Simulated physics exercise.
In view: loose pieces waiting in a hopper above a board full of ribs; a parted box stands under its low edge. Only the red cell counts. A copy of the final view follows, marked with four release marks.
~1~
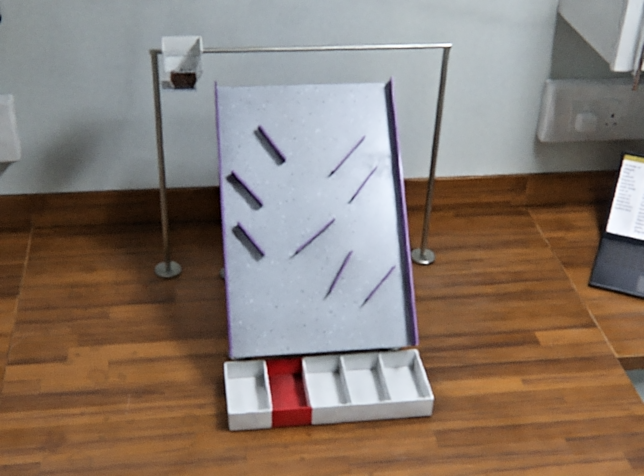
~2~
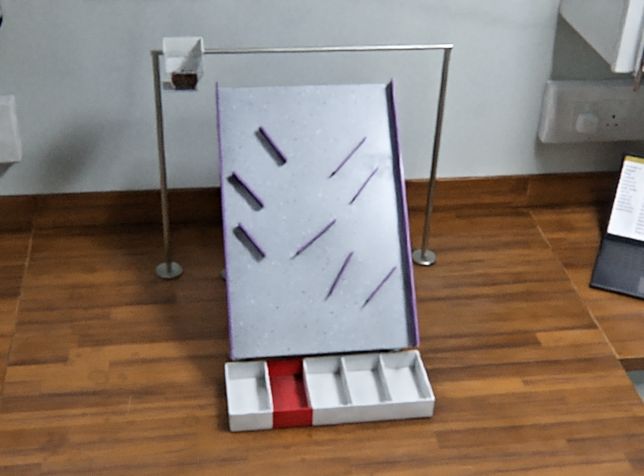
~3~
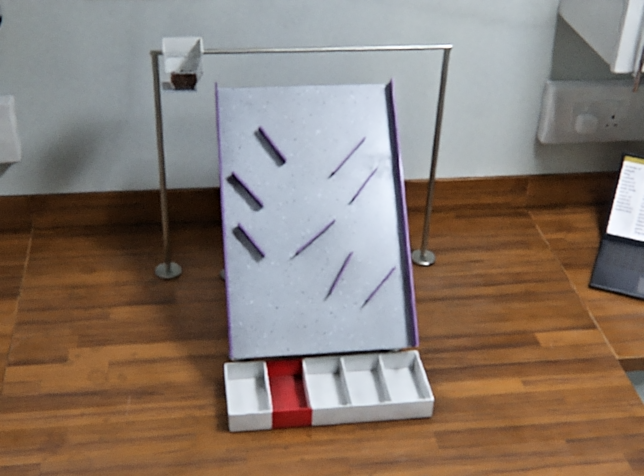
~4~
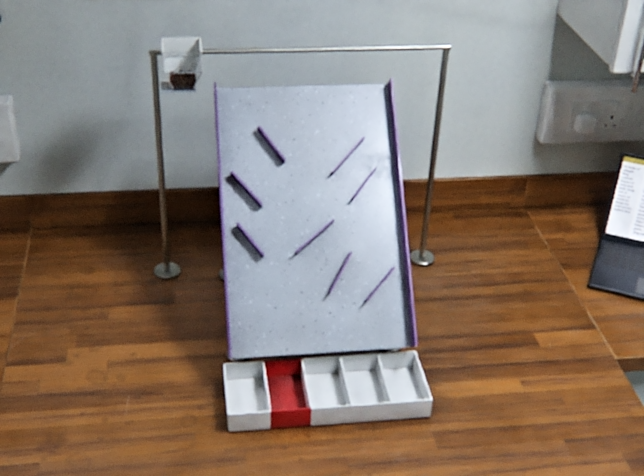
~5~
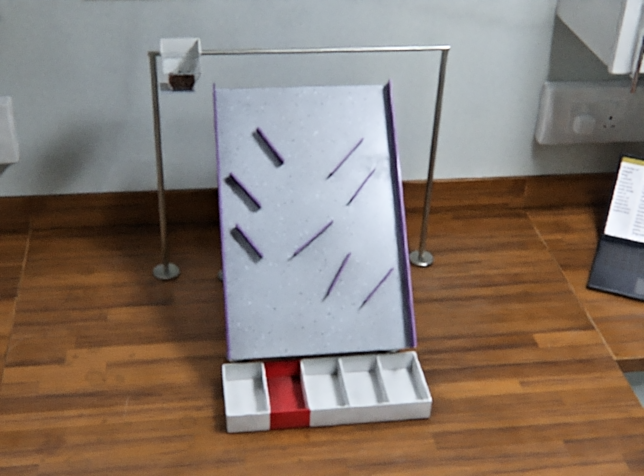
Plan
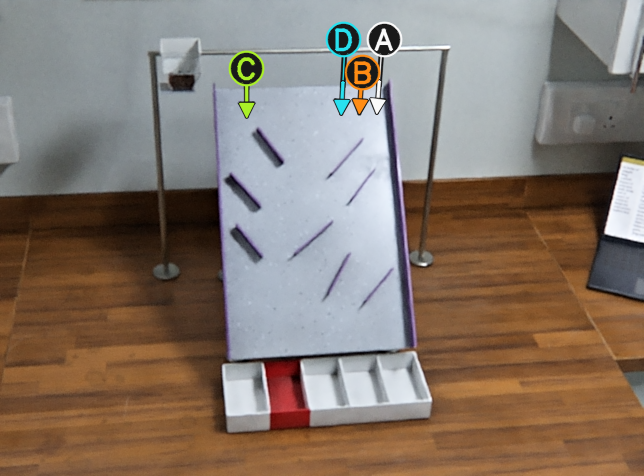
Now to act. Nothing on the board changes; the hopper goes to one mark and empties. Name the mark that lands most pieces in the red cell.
C beats the others.
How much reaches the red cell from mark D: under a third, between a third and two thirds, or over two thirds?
It is under a third.
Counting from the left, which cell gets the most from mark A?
The fifth from the left.
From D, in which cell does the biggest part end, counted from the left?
The first from the left.
On the marked copy, mark A meets the board at (377, 108); mark B meets the board at (359, 108); mark C meets the board at (246, 112); mark D meets the board at (341, 109).
For mark A, about a tenth in the red cell, the larger part in other cells, about a tenth outside the box.
For mark B, about a tenth in the red cell, the larger part in other cells.
For mark C, roughly two thirds in the red cell, roughly a quarter in other cells, just a few outside the box.
For mark D, about a tenth in the red cell, the larger part in other cells, just a few outside the box.
